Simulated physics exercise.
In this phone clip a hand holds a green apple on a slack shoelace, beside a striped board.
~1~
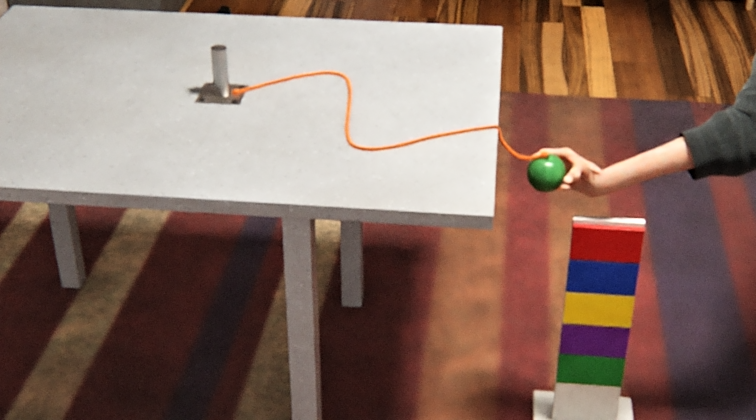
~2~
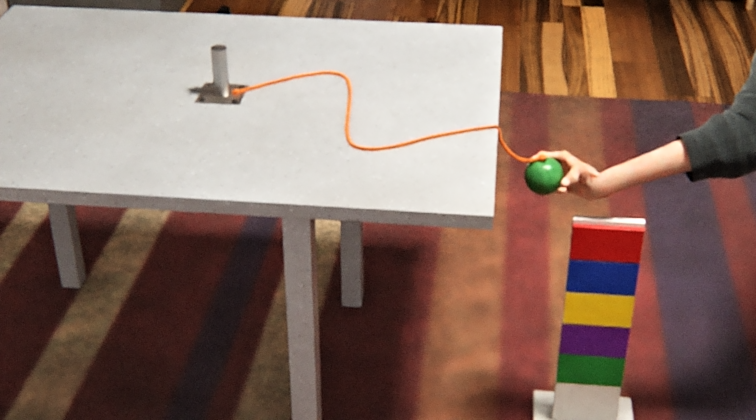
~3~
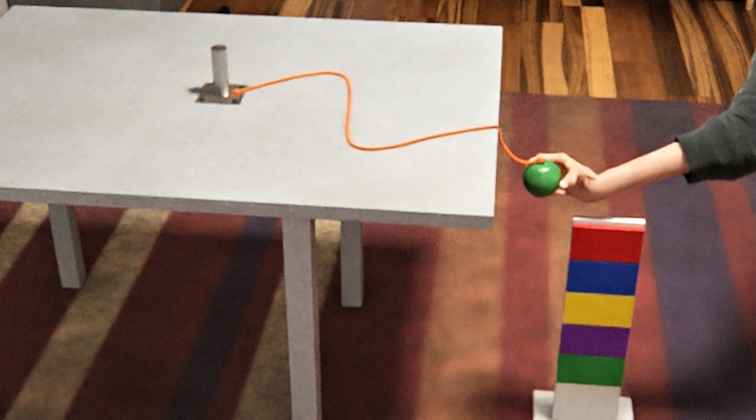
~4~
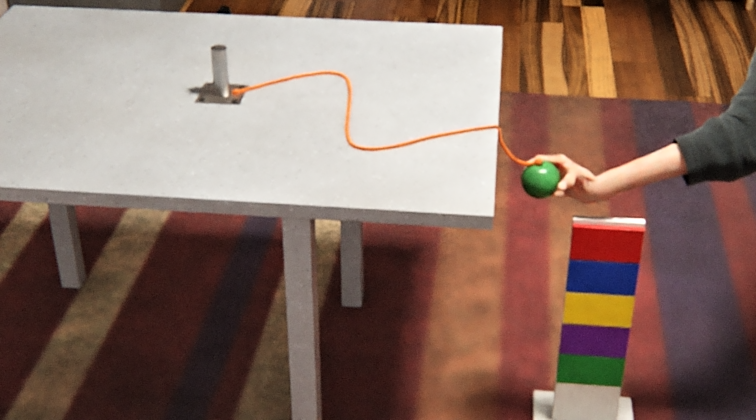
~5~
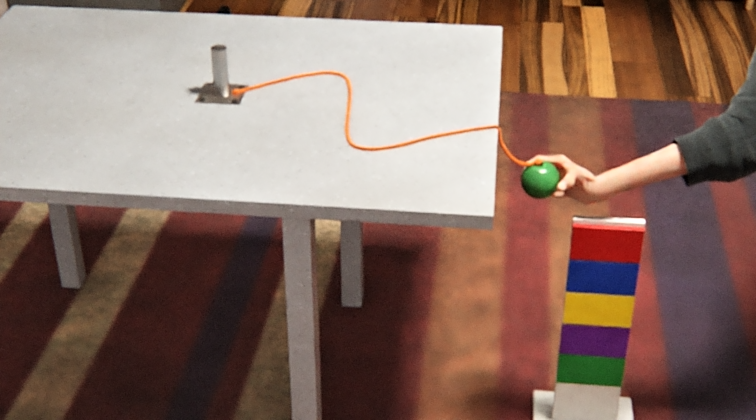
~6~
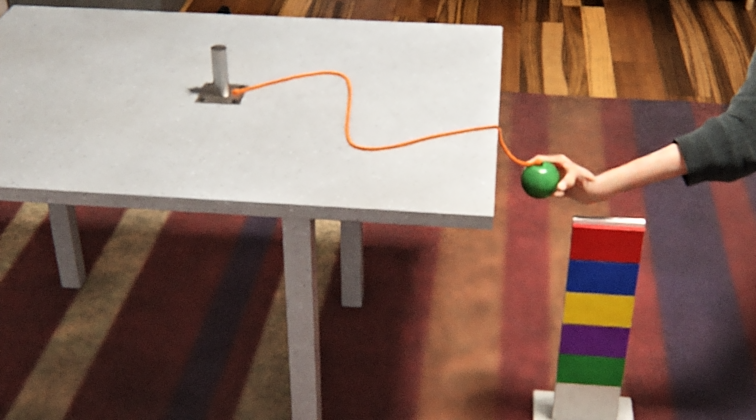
A hand held a green apple just off the right edge of a white table, above a striped board, lowering it very slightly while the slack orange lace tied to a metal post stayed still.
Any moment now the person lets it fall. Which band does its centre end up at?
Purple.
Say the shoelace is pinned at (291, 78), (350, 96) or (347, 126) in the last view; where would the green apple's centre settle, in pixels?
In order: (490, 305), then (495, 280), then (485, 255).
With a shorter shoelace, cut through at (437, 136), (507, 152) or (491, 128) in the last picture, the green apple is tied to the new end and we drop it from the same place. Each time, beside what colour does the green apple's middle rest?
One at a time, the answers are: Red; yellow; blue.
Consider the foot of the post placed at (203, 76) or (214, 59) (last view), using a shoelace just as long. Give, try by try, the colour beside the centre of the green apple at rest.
Answer, in order: Yellow, yellow.
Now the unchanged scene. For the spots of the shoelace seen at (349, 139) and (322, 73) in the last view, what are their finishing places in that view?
They end up at (495, 116) and (331, 101).
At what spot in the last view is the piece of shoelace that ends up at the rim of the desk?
The spot located at (350, 142) in the last picture.
Soon after, apple near (490, 293); level with yellow.
After that, apple near (481, 314); level with purple.
In the end, apple near (484, 317); level with purple. Its centre hangs level with the purple band.
